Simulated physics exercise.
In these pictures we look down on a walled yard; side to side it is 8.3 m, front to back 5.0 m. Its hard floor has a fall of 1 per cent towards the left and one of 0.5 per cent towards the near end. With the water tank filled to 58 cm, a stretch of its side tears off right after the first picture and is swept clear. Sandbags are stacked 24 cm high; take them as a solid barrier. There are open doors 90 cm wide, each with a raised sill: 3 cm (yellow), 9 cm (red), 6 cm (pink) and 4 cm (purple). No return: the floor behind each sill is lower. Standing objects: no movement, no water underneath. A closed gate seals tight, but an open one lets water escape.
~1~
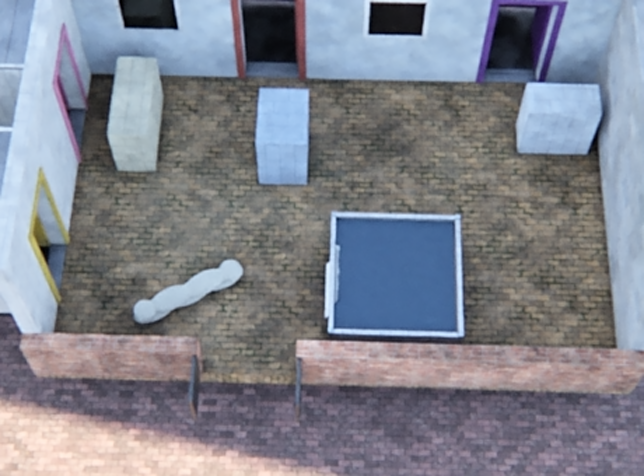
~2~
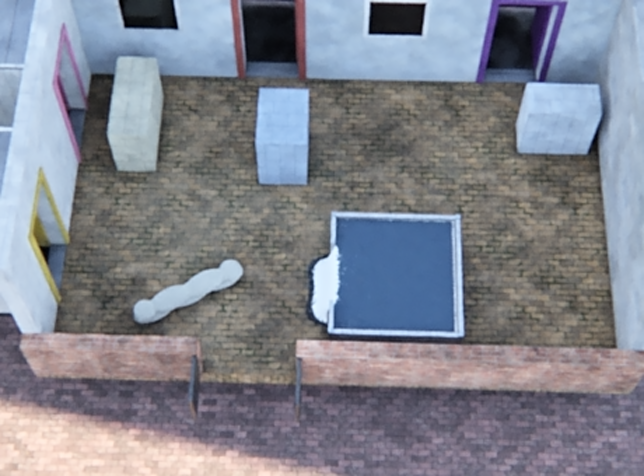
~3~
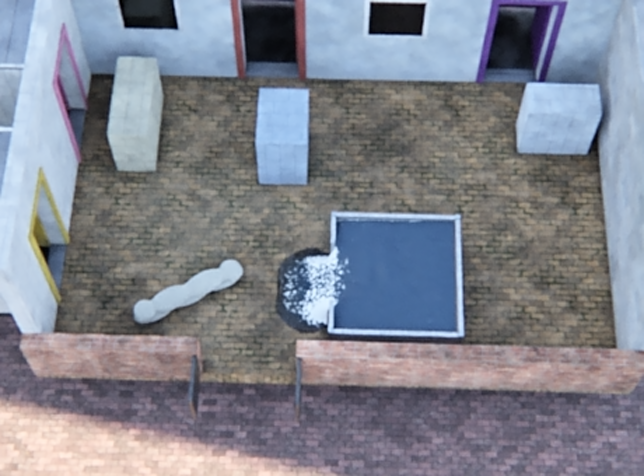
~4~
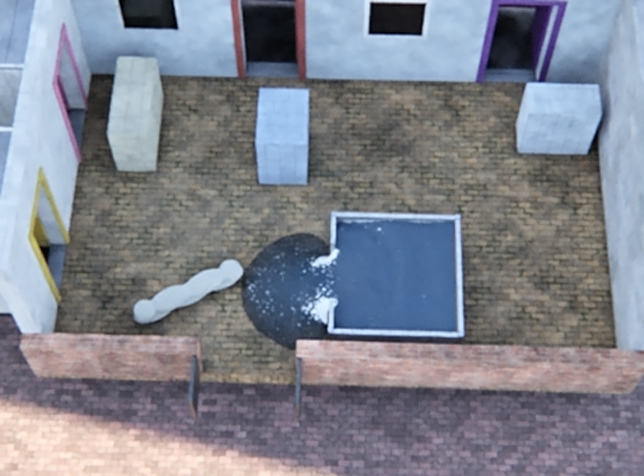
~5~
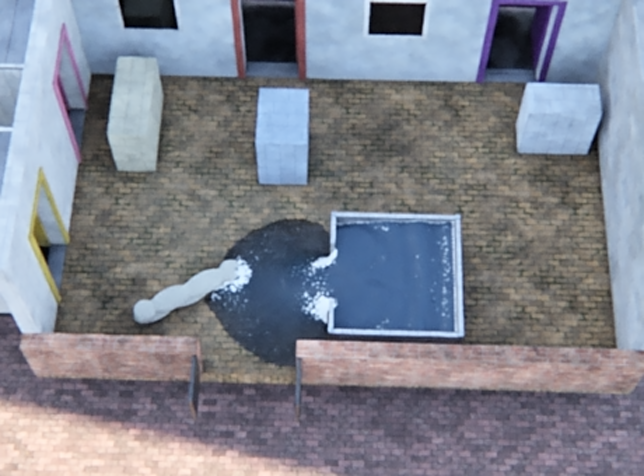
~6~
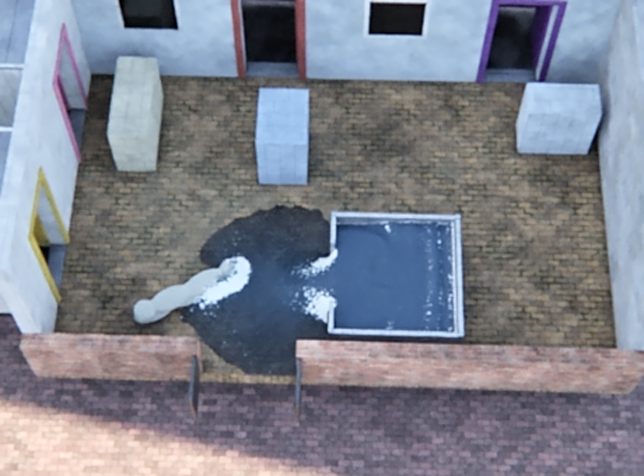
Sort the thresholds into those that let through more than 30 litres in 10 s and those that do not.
Sorted: Yellow door lets more through; red door does not; pink door lets more through; purple door does not.
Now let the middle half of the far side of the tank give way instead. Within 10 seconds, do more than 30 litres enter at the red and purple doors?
Then: Red not over, purple above.
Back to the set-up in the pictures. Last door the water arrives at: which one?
It's the purple door that comes last.
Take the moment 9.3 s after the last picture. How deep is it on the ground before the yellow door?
Roughly 7.5 centimetres.
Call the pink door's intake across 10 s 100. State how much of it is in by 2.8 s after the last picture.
Some 0 per cent by then.
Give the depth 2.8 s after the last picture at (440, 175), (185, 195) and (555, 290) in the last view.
In that order: 0, 3 and 0 cm.
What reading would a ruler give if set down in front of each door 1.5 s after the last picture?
Measured in centimetres, the yellow door gives 6, the red door 0, the pink door 2 and the purple door 0.
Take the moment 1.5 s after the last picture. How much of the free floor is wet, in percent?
Wet share: About 35 %.
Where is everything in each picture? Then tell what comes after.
The first picture shows the water tank at (395, 275) is whole and still, 58 cm deep.
In the second picture, water pours out at (334, 284) and has run 0.5 m, to (317, 319); typically 8 cm deep outside, 58 cm at the water tank's back.
In the third picture, the front is at (288, 264), 0.8 m from the gap at (334, 285); 0.8 m2 of floor is under water; 58 cm left at the back of the water tank.
In the fourth picture, water pours out at (334, 285) and has run 1.3 m, to (247, 281); typically 7 cm deep outside, 58 cm at the water tank's back.
In the fifth picture, water pours out at (334, 285) and has run 1.9 m, to (211, 298); typically 5 cm deep outside, 53 cm at the water tank's back.
In the sixth picture, the front is at (186, 312), 2.3 m from the gap at (334, 285); 3.7 m2 of floor is under water; 48 cm left at the back of the water tank.
Then, 0.7 s after the last picture water covers 20 % of the floor and is deepest (32 cm) near (322, 294); yellow door not reached, red door not reached, pink door not reached, purple door not reached.
Then, 1.5 s after the last picture water covers 35 % of the floor and is deepest (32 cm) near (52, 354); yellow door 6 cm at the sill, 0 L in, red door not reached, pink door not reached, purple door not reached.
Then, 2.8 s after the last picture water covers 40 % of the floor and is deepest (24 cm) near (52, 354); yellow door 9 cm at the sill, 18 L in, red door 1 cm at the sill, 0 L in, pink door 7 cm at the sill, 0 L in, purple door not reached.
Then, 5.3 s after the last picture water covers 45 % of the floor and is deepest (17 cm) near (102, 83); yellow door 7 cm at the sill, 52 L in, red door 5 cm at the sill, 0 L in, pink door 13 cm at the sill, 12 L in, purple door not reached.
Then, 9.3 s after the last picture water covers 65 % of the floor and is deepest (11 cm) near (67, 245); yellow door 7 cm at the sill, 78 L in, red door 5 cm at the sill, 0 L in, pink door 10 cm at the sill, 88 L in, purple door 1 cm at the sill, 0 L in.
